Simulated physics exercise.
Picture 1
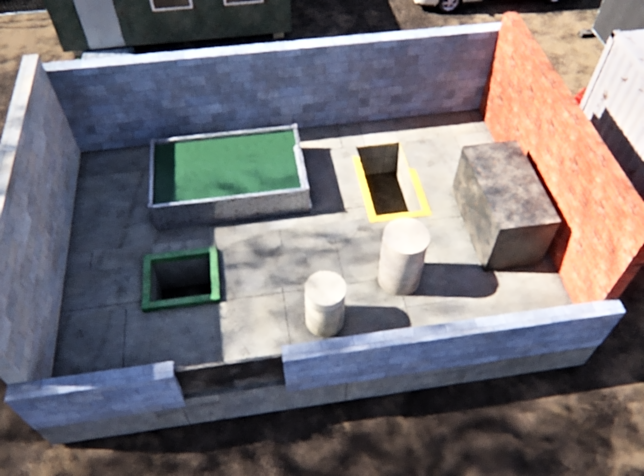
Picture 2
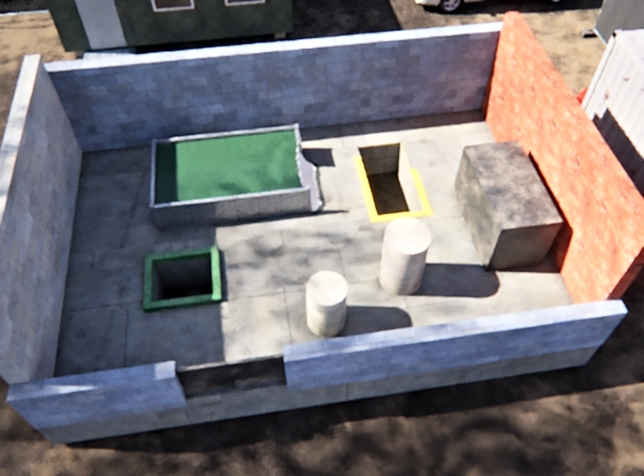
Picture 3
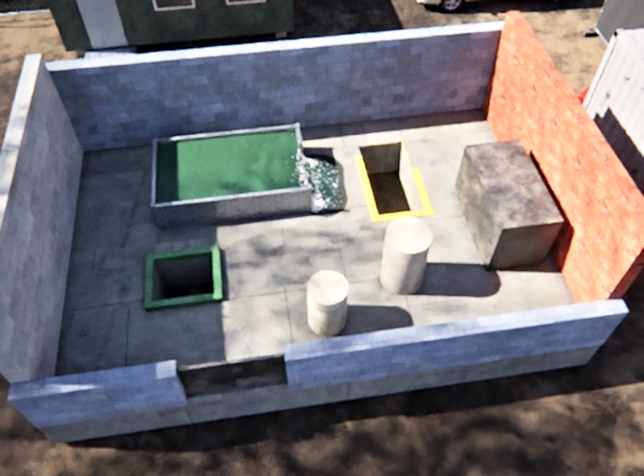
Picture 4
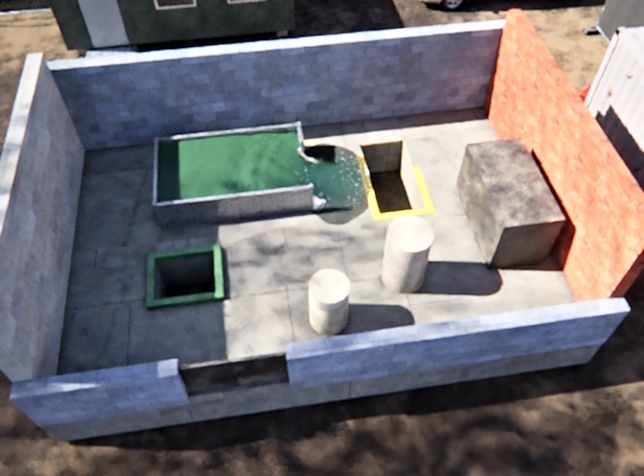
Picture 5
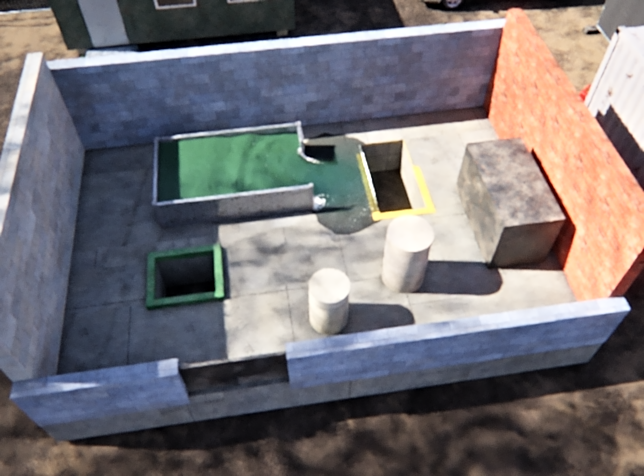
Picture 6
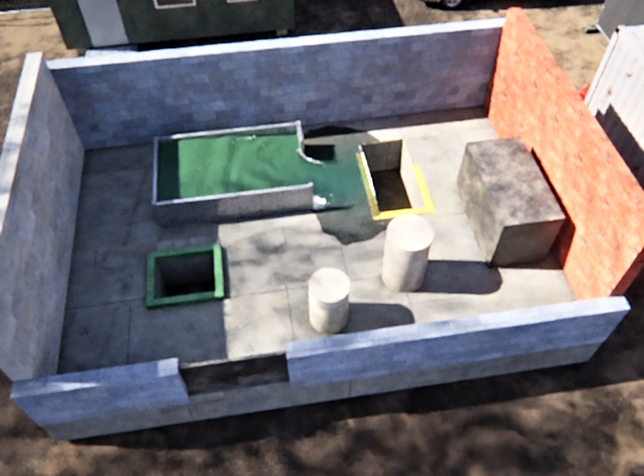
In a walled yard, green water bursts from a tank's right end and spreads around a yellow-edged pit.
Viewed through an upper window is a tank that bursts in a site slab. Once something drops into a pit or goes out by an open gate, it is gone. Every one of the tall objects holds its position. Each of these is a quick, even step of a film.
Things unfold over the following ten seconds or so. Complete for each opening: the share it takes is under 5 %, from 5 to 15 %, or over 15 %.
The share the gate takes is under 5 %; the share the yellow pit takes is over 15 %; the share the green pit takes is under 5 %.
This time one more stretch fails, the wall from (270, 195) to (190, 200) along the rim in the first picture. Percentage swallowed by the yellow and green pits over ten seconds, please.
The yellow pit takes 4 per cent and the green pit 12 per cent.
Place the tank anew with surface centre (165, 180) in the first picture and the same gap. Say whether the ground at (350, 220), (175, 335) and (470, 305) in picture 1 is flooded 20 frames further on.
Spot 1 wetted, spot 2 unwetted, and spot 3 wetted.
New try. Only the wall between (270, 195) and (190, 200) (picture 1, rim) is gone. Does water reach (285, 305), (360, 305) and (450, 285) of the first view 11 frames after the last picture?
Result, in sequence: Inundated; inundated; untouched by the flood.
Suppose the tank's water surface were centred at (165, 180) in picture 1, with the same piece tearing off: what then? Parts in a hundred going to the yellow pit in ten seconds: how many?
Yellow: About 45 %.
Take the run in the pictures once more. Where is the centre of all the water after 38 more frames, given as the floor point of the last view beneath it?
I'd put it at around (302, 199).
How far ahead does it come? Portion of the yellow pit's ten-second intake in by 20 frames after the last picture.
The figure is near 60 per cent.
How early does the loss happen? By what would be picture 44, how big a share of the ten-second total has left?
My estimate is roughly 80 percent.
A moment on, water covers 10 % of the floor; the gate 0 %, the yellow pit 12 %, the green pit 0 %.
Next, water covers 15 % of the floor; the gate 0 %, the yellow pit 23 %, the green pit 0 %.
Then, water covers 20 % of the floor; the gate 0 %, the yellow pit 39 %, the green pit 0 %.
Later, water covers 30 % of the floor; the gate 0 %, the yellow pit 52 %, the green pit 0 %.
In the end, water covers 40 % of the floor; the gate 0 %, the yellow pit 64 %, the green pit 0 %.
